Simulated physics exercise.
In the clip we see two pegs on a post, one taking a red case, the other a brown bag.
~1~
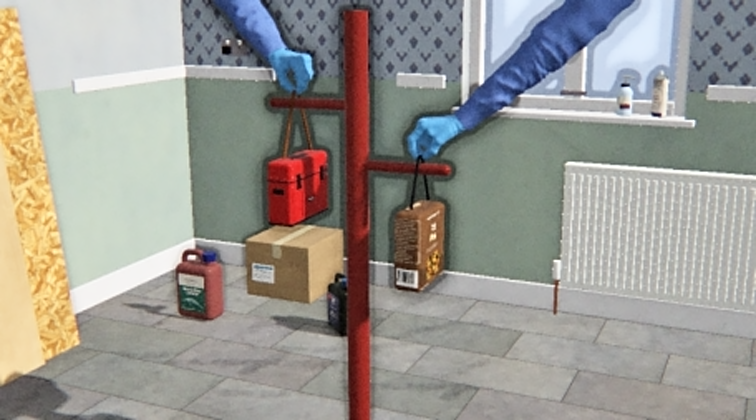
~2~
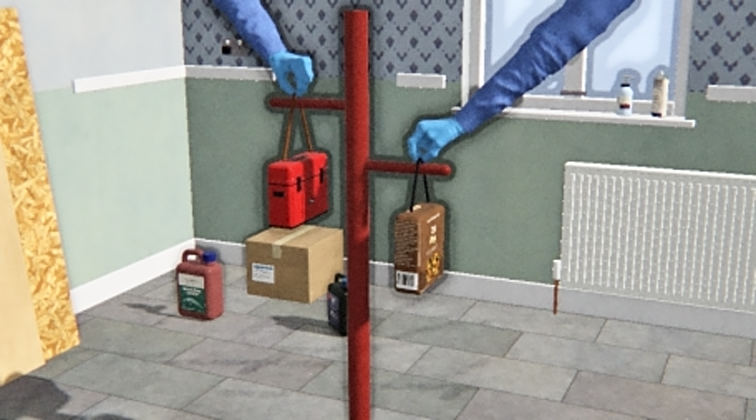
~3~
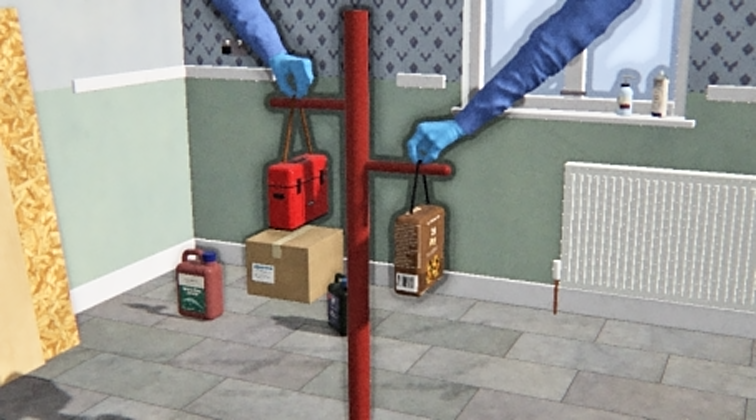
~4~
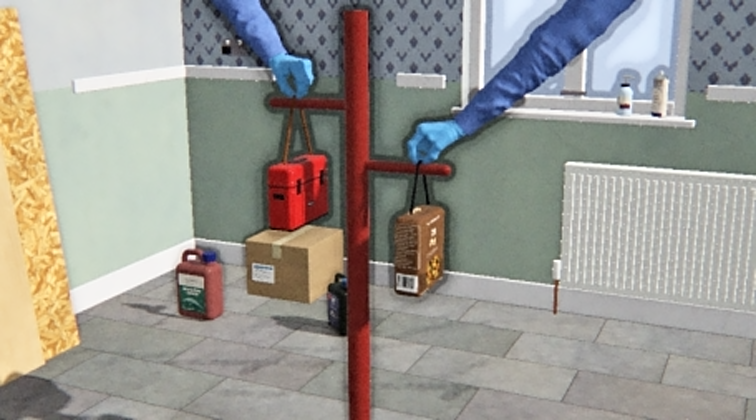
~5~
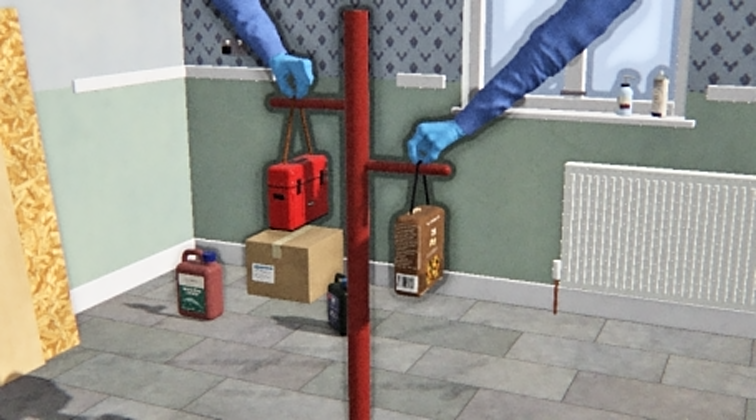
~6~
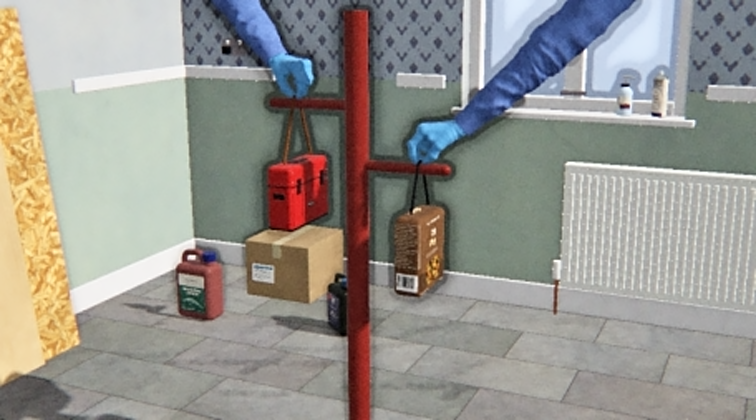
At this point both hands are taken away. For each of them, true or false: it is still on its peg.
Red case: True. Brown bag: True.
Then, 0.24 s later than the last view, red case hanging from its loop near (299, 192); brown bag hanging from its loop near (420, 251).
Then, 0.50 s later than the last view, red case hanging from its loop near (297, 193); brown bag hanging from its loop near (419, 251).
Finally, red case hanging from its loop near (297, 193); brown bag hanging from its loop near (419, 251). The red case remains on its peg and the brown bag stays hanging.
